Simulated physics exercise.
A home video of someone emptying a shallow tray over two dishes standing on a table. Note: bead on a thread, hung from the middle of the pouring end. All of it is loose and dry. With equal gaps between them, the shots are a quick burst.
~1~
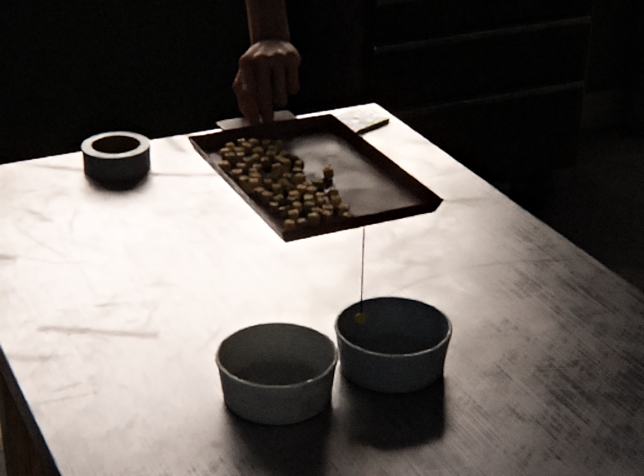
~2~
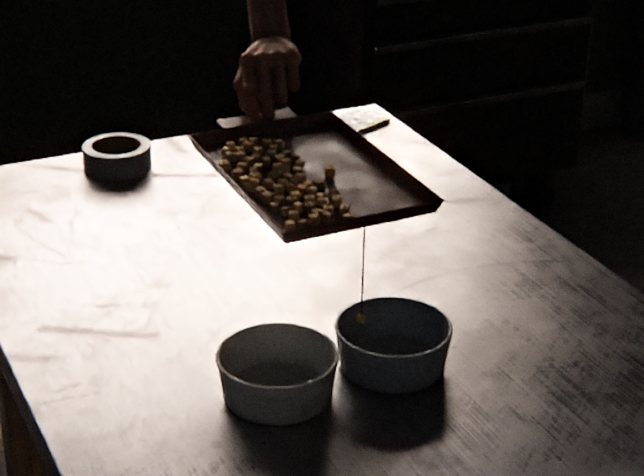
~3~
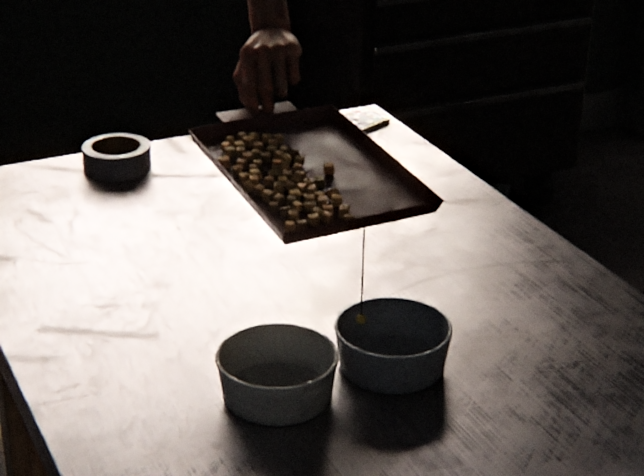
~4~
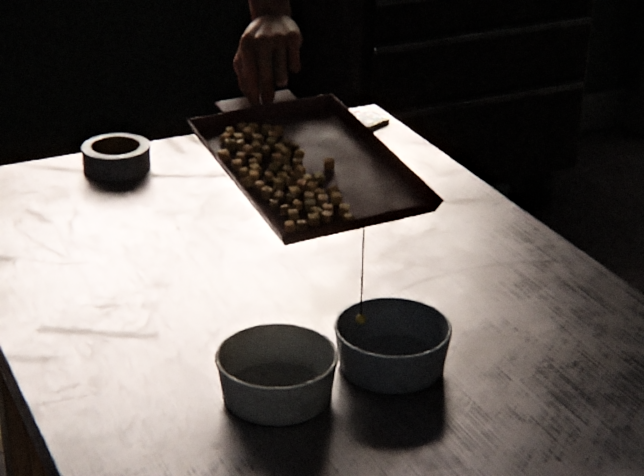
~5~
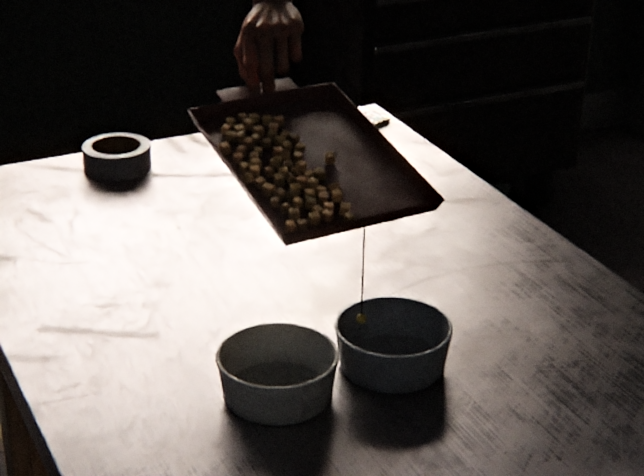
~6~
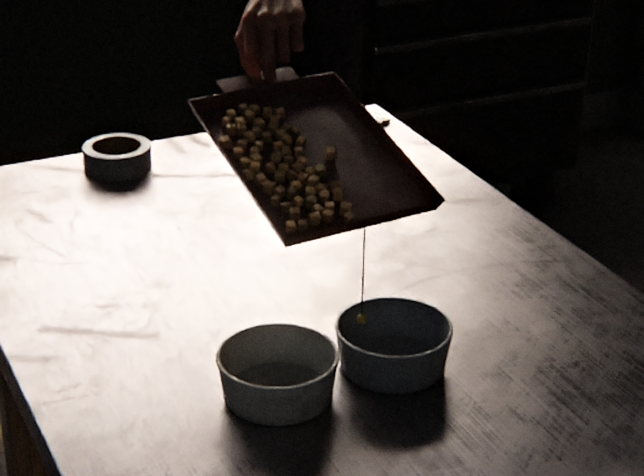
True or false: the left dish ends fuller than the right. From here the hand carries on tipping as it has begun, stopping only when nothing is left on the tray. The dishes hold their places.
True.
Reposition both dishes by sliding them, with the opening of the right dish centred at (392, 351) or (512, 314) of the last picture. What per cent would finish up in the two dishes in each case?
Near 90 and 30 percent respectively.
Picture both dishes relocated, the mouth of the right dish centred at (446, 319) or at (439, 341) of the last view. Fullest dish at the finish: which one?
Try 1 - the dish at left; try 2 - the dish at left.
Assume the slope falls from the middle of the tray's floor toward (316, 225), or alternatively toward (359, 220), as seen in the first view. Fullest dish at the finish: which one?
For the first heading it's the dish at left, and for the second it's the dish at right.
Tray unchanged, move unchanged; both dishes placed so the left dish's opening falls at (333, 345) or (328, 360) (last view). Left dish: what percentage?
It would be roughly 50 per cent, followed by roughly 80 per cent.
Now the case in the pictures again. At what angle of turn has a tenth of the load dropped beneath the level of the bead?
Somewhere near 90°.
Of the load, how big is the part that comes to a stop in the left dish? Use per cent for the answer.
About 50 %.
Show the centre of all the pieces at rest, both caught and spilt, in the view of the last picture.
About (304, 403).
Just after the last frame, tray tipped steeply; every one on the tray.
A moment on, tray tipped right over; roughly two thirds on the tray; about a tenth in the left dish; roughly a third in the air.
Further on, tray tipped past a quarter turn; roughly half in the left dish; about a tenth in the right dish; roughly half outside both.
When it is over, tray tipped past a quarter turn; roughly half in the left dish; about a tenth in the right dish; roughly half outside both.
